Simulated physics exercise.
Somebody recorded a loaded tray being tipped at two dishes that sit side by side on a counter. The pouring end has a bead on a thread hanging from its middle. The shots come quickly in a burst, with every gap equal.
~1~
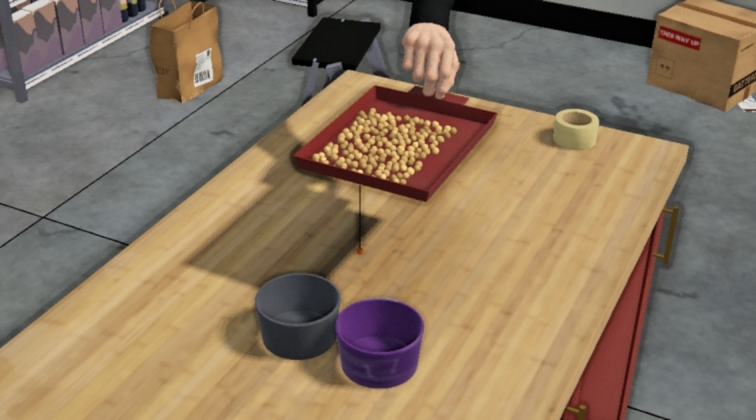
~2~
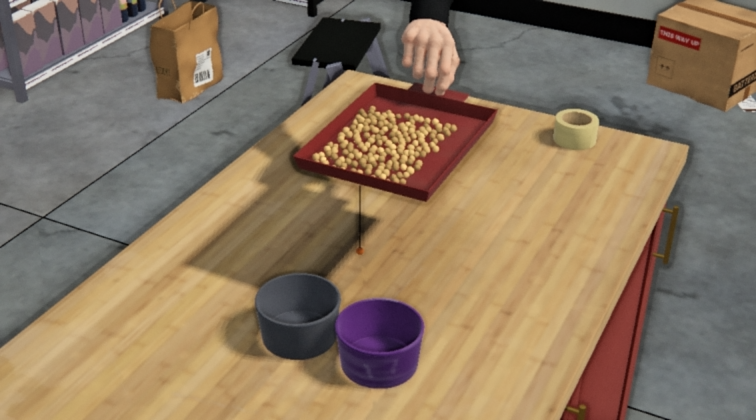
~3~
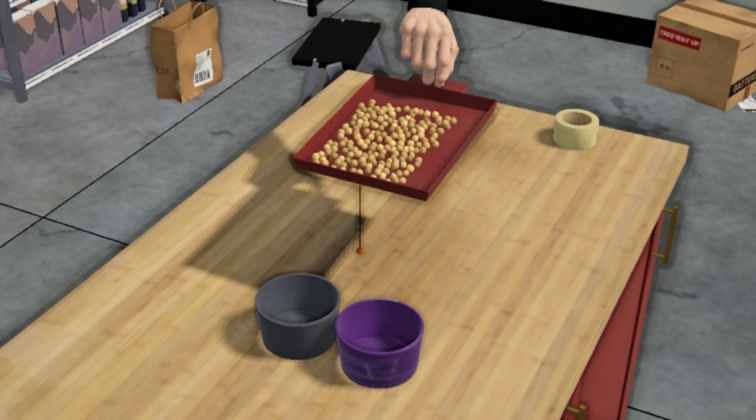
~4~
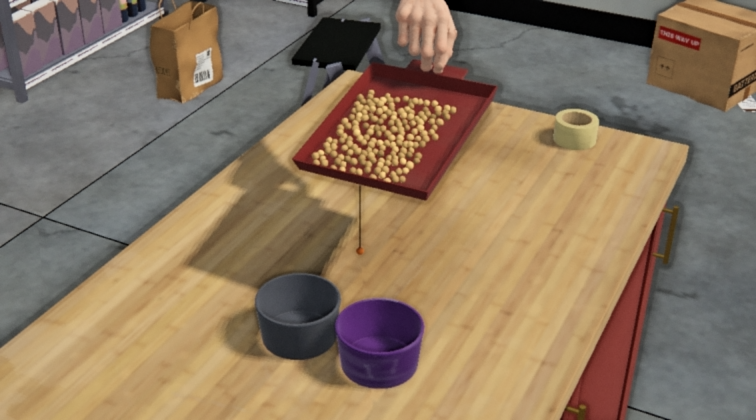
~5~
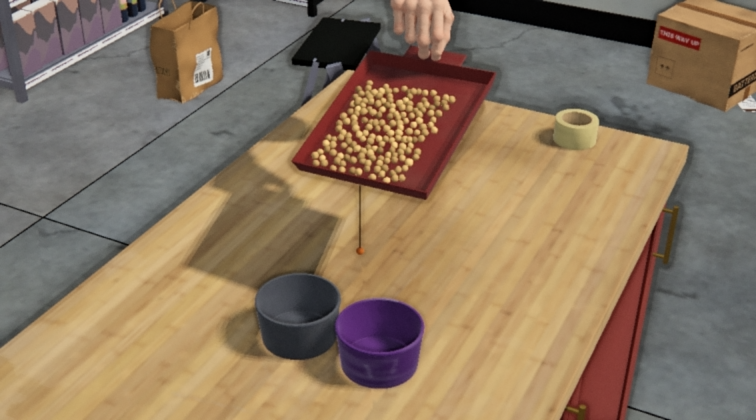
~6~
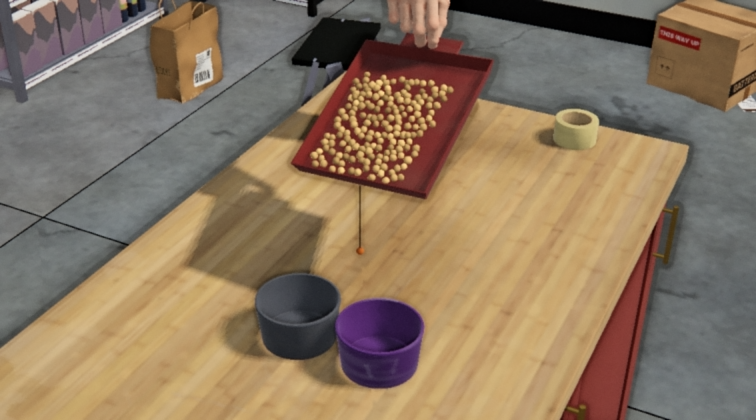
A hand reaches in from the top over a light wooden counter with red sides in a grey-floored room, seen from above at an angle by a still camera. It holds a red tray of tan chickpeas, a bead hanging on a thread beneath, with dark grey and purple dishes below, and a tape roll at right. The hand steadily raises the tray's far end, tilting it toward the viewer, while the chickpeas spread slightly.
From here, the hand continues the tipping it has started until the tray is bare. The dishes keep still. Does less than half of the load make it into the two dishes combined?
The greater share ends up outside the dishes.
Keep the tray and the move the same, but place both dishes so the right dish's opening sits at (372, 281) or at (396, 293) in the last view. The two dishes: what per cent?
Roughly 80% on the first try and 80% on the second.
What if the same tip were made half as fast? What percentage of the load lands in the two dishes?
Close to 20 in a hundred.
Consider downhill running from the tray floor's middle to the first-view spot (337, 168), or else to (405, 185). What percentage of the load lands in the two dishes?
I'd say some 10 in a hundred at first, then 10 in a hundred.
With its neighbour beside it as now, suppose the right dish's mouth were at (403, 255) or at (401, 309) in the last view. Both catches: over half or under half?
The first time it's lower than half, the second time higher than half.
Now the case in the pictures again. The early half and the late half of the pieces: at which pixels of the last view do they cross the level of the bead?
(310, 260) for the early half, (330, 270) for the late half.
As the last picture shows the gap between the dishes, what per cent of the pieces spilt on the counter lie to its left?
Close to 60 per cent of the spill, I think.
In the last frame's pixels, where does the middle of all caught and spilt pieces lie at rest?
Around (312, 309).
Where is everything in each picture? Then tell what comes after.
Corners of the pouring end at (299, 155) and (427, 188), level; middle of the load at (389, 145), dried chickpeas; left dish at (277, 337); right dish at (360, 366); bead on its thread at (360, 251), in the first frame.
Corners of the pouring end at (299, 155) and (427, 188), level; middle of the load at (389, 144), in the second frame.
Corners of the pouring end at (298, 156) and (426, 188), tipped barely, lowest at the left corner; middle of the load at (388, 140), in the third frame.
Corners of the pouring end at (298, 158) and (425, 188), tipped a little, lowest at the left corner; middle of the load at (388, 134), in the fourth frame.
Corners of the pouring end at (297, 159) and (424, 188), tipped clearly, lowest at the left corner; middle of the load at (387, 129), in the fifth frame.
Corners of the pouring end at (296, 161) and (423, 189), tipped clearly, lowest at the left corner; middle of the load at (385, 124); left dish at (277, 337); right dish at (360, 366), in the sixth frame.
Soon, tray tipped steeply; all on the tray.
A while on, tray tipped past a quarter turn; nearly all on the tray; a stray few in the left dish; a small part outside both; a stray few in the air.
Towards the end, tray tipped past a quarter turn; a small part in the right dish; about a quarter in the left dish; most outside both.
Finally, tray tipped past a quarter turn; a small part in the right dish; about a quarter in the left dish; most outside both.
